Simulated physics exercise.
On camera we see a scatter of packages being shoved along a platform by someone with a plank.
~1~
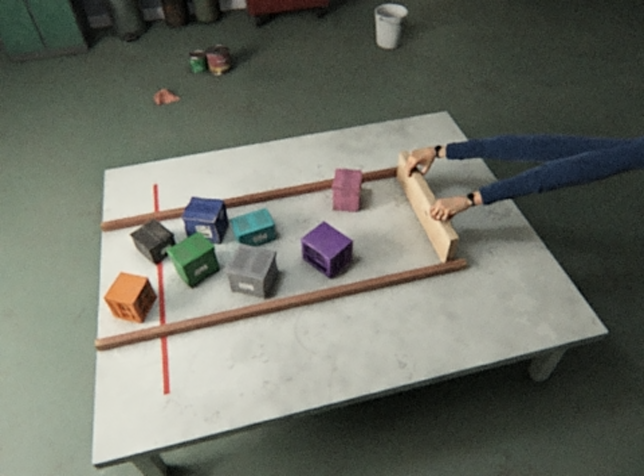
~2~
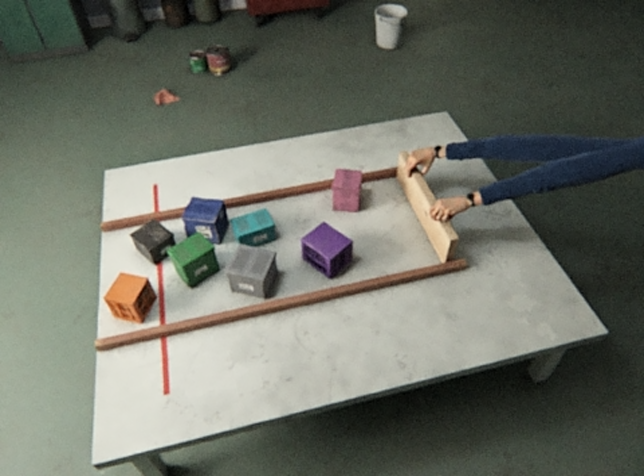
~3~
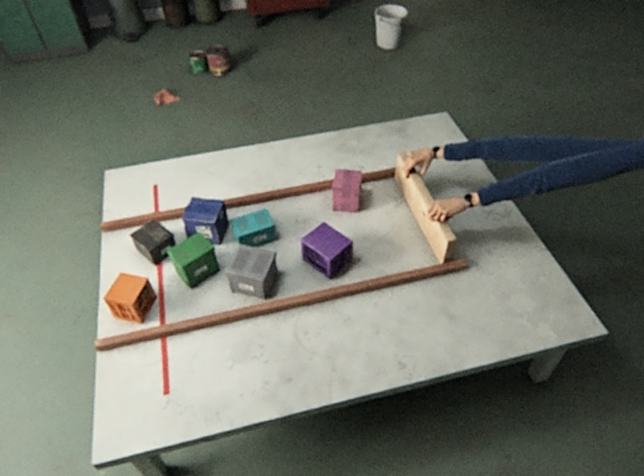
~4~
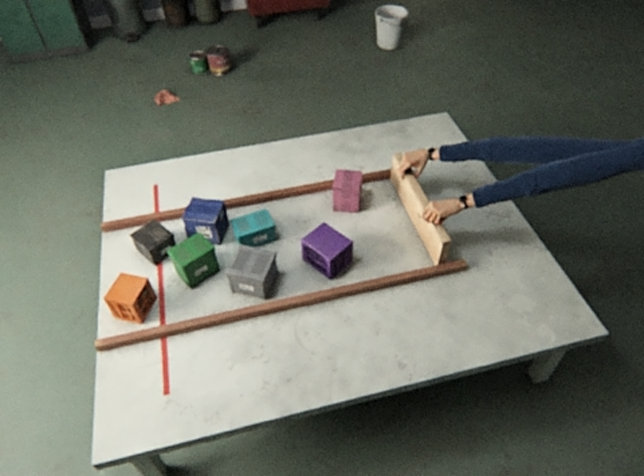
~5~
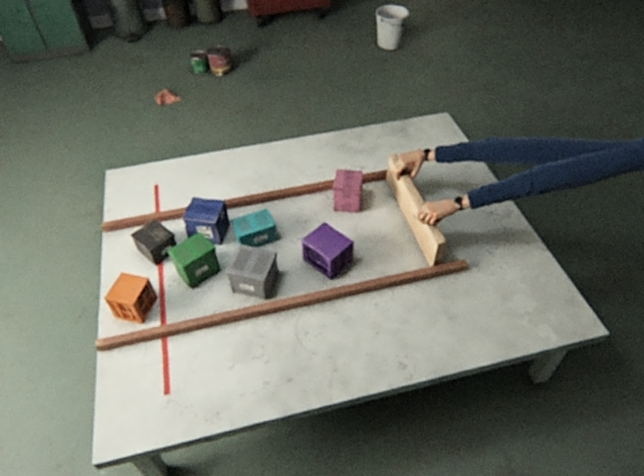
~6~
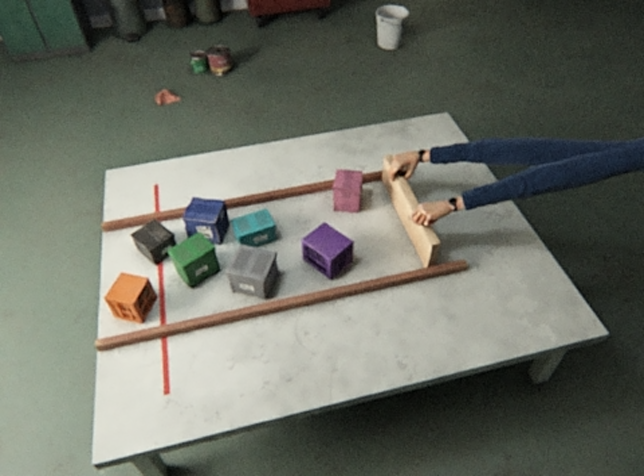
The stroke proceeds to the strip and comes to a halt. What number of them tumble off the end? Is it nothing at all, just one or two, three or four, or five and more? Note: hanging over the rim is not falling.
Three, or at most four, fall.
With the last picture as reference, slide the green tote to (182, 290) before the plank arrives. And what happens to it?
Outcome for the green tote: It drops.
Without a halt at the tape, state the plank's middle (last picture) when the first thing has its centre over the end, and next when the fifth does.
About (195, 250) and about (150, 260).
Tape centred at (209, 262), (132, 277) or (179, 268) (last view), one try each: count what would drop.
Respectively, 0, 6 and 1.
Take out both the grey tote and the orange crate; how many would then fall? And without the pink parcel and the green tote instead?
Tally per try: 1 / 1.
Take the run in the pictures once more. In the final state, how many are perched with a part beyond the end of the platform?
3 is the number.
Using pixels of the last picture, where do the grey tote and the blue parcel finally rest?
(101, 315) and (102, 237), approximately.
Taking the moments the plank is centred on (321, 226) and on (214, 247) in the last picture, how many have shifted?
Counts: 2 and 8.
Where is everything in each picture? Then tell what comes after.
Orange crate (131, 298); black tote (155, 242); green tote (195, 260); plank (424, 205); tape (160, 271), in the first frame.
Black tote (154, 242); blue parcel (206, 221), in the second frame.
Green tote (195, 261); purple crate (327, 250), in the third frame.
Orange crate (131, 298); grey tote (253, 273), in the fourth frame.
Black tote (155, 242); pink parcel (348, 191), in the fifth frame.
Orange crate (132, 298); black tote (155, 242); green tote (195, 261); plank (408, 209); tape (160, 272), in the sixth frame.
A little later, none off yet; orange crate at rest near (132, 298); black tote at rest near (155, 242); green tote at rest near (195, 261).
Next, none off yet; orange crate at rest near (132, 298); black tote at rest near (155, 242); green tote shifted a little near (175, 268).
When it is over, the number that fall off is three or four; down, green tote, black tote and orange crate.
